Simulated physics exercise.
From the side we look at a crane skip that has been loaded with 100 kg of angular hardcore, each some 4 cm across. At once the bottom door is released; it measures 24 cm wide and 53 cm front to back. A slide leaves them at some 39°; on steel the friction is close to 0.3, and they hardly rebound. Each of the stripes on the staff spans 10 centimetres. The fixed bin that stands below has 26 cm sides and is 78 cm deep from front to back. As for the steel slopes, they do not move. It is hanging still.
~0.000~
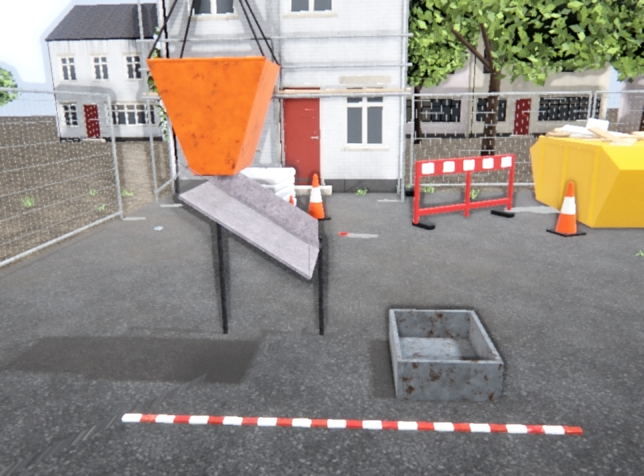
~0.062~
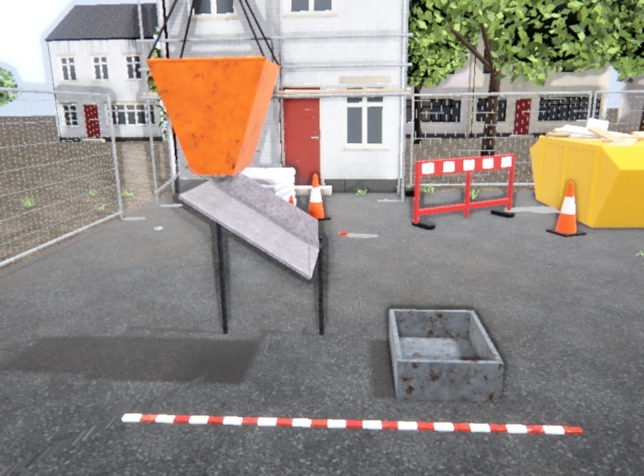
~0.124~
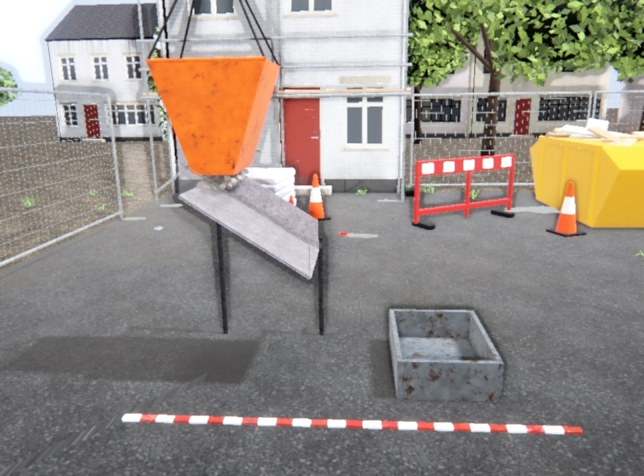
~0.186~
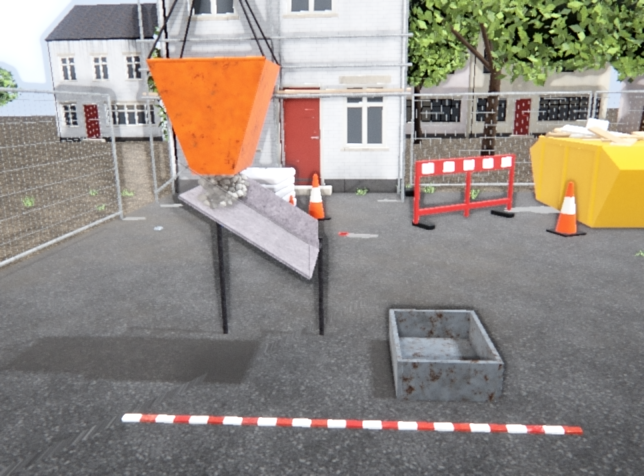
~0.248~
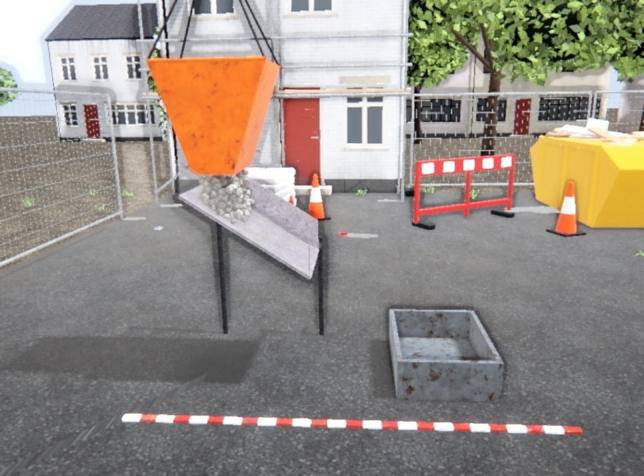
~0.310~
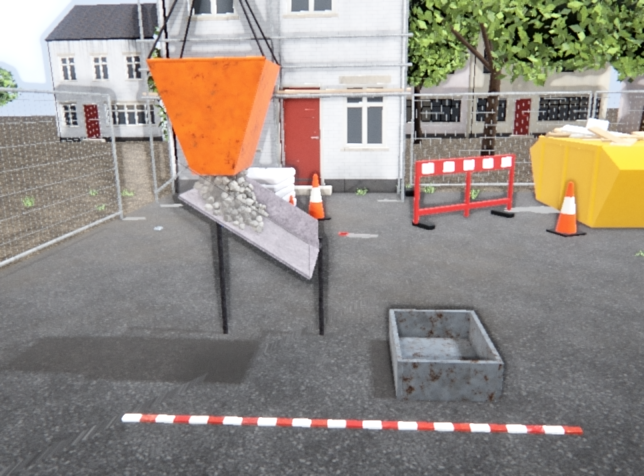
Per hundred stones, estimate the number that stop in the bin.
Roughly 2 of every hundred stones stop there.
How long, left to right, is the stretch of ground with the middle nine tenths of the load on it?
Some 40 cm left to right.
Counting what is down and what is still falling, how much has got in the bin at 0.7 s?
About 0 per cent of it.
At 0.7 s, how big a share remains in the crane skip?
10 %, roughly.
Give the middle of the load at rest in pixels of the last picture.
They settle centred roughly at (372, 357).
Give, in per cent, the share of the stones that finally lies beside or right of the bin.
I'd say close to 5 per cent.
After 0.7 s, 8 % in the crane skip, 75 % on the steel, 17 % falling or lying left of the bin; the stones farthest right are at (387, 342).
After 1.1 s, 0 % in the crane skip, 34 % on the steel, 66 % falling or lying left of the bin; the stones farthest right are at (390, 347).
After 1.7 s, 0 % in the crane skip, 96 % falling or lying left of the bin, 2 % falling or lying in the bin, 2 % falling or lying beside or right of the bin; the stones farthest right are at (456, 350).
After 2.6 s, 0 % in the crane skip, 96 % falling or lying left of the bin, 2 % falling or lying in the bin, 3 % falling or lying beside or right of the bin; the stones farthest right are at (470, 351).
After 4.5 s, 0 % in the crane skip, 96 % left of the bin, 2 % in the bin, 3 % beside or right of the bin; the stones farthest right are at (470, 351).
